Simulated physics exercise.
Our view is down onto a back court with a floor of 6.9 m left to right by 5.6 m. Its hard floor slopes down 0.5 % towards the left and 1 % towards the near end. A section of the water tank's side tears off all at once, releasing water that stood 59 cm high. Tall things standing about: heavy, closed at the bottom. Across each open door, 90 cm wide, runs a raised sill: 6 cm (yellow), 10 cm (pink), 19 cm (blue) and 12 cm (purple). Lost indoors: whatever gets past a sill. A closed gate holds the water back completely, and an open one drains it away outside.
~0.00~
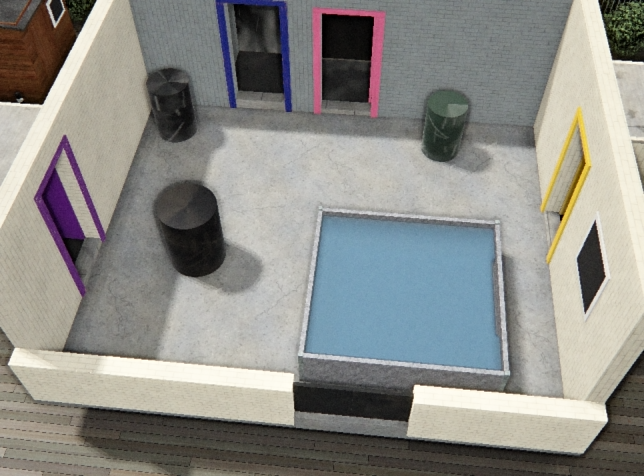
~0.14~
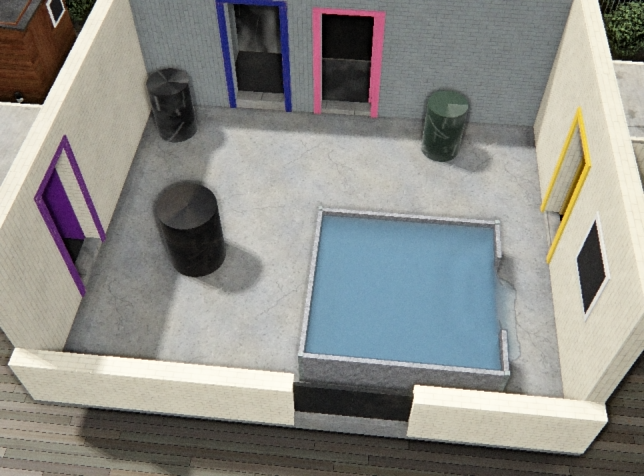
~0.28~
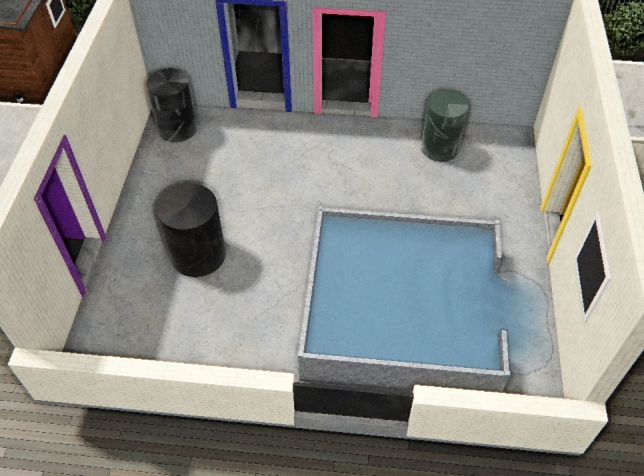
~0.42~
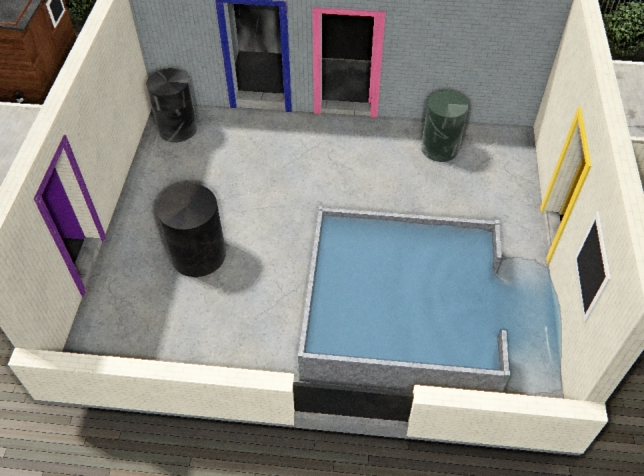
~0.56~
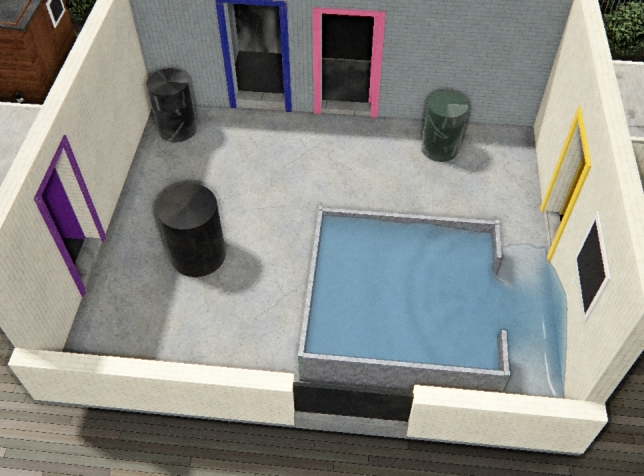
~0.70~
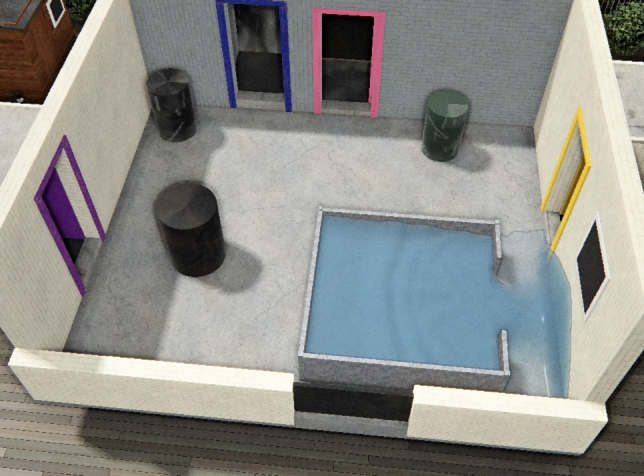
The footage shows a walled courtyard with dark cylinders, coloured doorways and a raised water tank; the tank's right side breaks open, and water pours through the gap, spreading across the floor and along the right wall.
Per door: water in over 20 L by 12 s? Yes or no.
Yellow door yes, pink door no, blue door no, purple door no.
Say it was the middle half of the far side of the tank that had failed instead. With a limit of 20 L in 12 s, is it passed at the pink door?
Relative to that limit, pink ends up on the high side.
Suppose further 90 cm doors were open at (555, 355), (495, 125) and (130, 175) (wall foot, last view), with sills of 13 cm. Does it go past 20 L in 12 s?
The first one exceeds it, the second one exceeds it, and the third one doesn't reach it.
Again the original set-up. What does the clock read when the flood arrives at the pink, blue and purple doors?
The pink door is reached at 3.0 s, blue at 4.0 s, purple at 3.8 s.
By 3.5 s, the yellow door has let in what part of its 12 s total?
45 percent or so by then.
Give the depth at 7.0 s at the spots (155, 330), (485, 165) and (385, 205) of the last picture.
First spot near 2 cm, second near 16 cm, third near 3 cm.
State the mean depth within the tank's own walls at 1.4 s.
Some 46 cm on average.
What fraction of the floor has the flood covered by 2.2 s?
About 30 per cent.
After 1.4 s water covers 15 % of the floor and is deepest (55 cm) near (564, 425); yellow door 12 cm at the sill, 2 L in, pink door not reached, blue door not reached, purple door not reached.
After 2.2 s water covers 30 % of the floor and is deepest (50 cm) near (564, 425); yellow door 13 cm at the sill, 13 L in, pink door not reached, blue door not reached, purple door not reached.
After 3.5 s water covers 50 % of the floor and is deepest (35 cm) near (564, 425); yellow door 11 cm at the sill, 35 L in, pink door 4 cm at the sill, 0 L in, blue door not reached, purple door not reached.
After 7.0 s water covers 90 % of the floor and is deepest (24 cm) near (564, 425); yellow door 8 cm at the sill, 67 L in, pink door 3 cm at the sill, 0 L in, blue door 2 cm at the sill, 0 L in, purple door 8 cm at the sill, 0 L in.
After 12.0 s water covers 100 % of the floor and is deepest (18 cm) near (262, 397); yellow door 6 cm at the sill, 77 L in, pink door 3 cm at the sill, 0 L in, blue door 9 cm at the sill, 0 L in, purple door 11 cm at the sill, 5 L in.
